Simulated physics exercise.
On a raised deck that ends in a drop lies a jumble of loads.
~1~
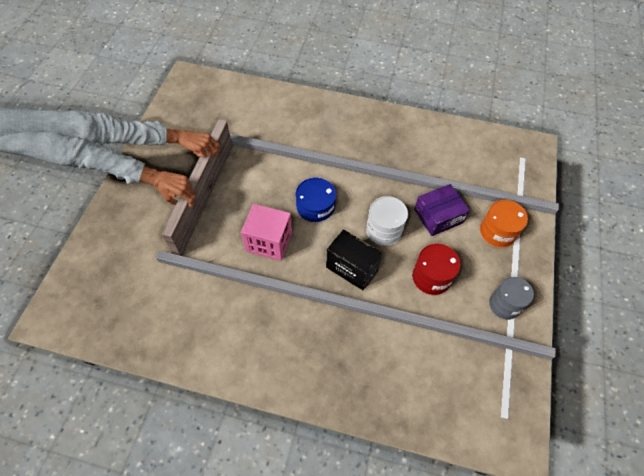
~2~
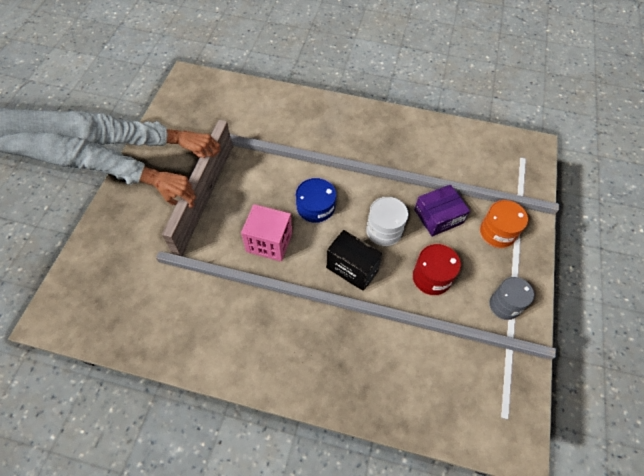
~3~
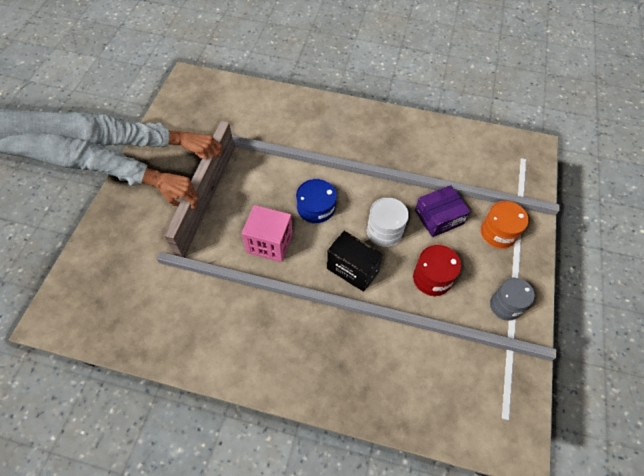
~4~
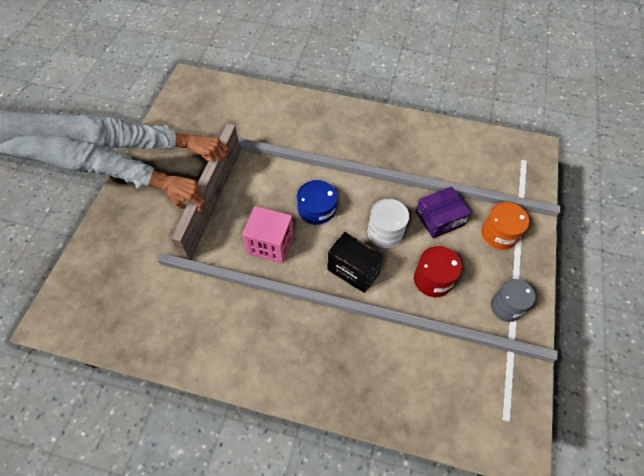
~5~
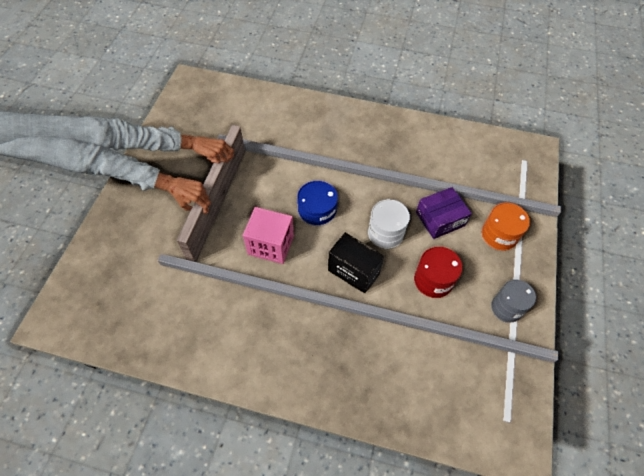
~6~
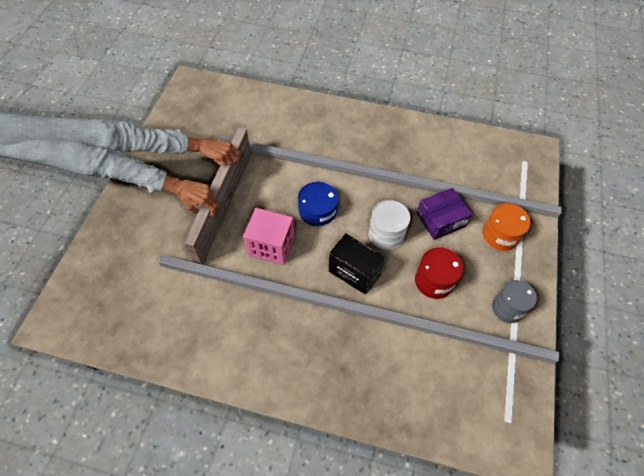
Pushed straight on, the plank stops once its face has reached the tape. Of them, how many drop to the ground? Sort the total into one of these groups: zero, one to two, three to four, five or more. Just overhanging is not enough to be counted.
It goes in the group five or more.
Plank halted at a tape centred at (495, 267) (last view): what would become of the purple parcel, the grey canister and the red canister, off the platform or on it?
Per object: Purple parcel stays, grey canister goes, red canister goes.
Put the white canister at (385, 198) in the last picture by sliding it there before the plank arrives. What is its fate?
Started there, the object is not lost.
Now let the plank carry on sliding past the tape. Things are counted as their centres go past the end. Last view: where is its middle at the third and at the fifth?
I'd say close to (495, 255), and after that close to (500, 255).
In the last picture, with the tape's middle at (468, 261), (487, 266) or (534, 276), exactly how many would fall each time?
Going through each try, you'd get 2, 2 and 5.
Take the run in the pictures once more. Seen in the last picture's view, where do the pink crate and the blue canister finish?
Pink crate at about (543, 300), blue canister at about (543, 262).
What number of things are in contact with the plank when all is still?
3 in contact.
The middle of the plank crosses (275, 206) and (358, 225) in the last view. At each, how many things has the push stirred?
At first I count 1, and then 5.
Early on, none off yet; grey canister at rest near (514, 302); orange canister at rest near (506, 227); red canister at rest near (438, 273).
A while later, none off yet; grey canister travelled about its own width near (550, 317); orange canister at rest near (506, 228); red canister travelled well along near (519, 290).
Finally, the number that fall off is five or more; lost, black box, white canister, red canister, orange canister and grey canister.
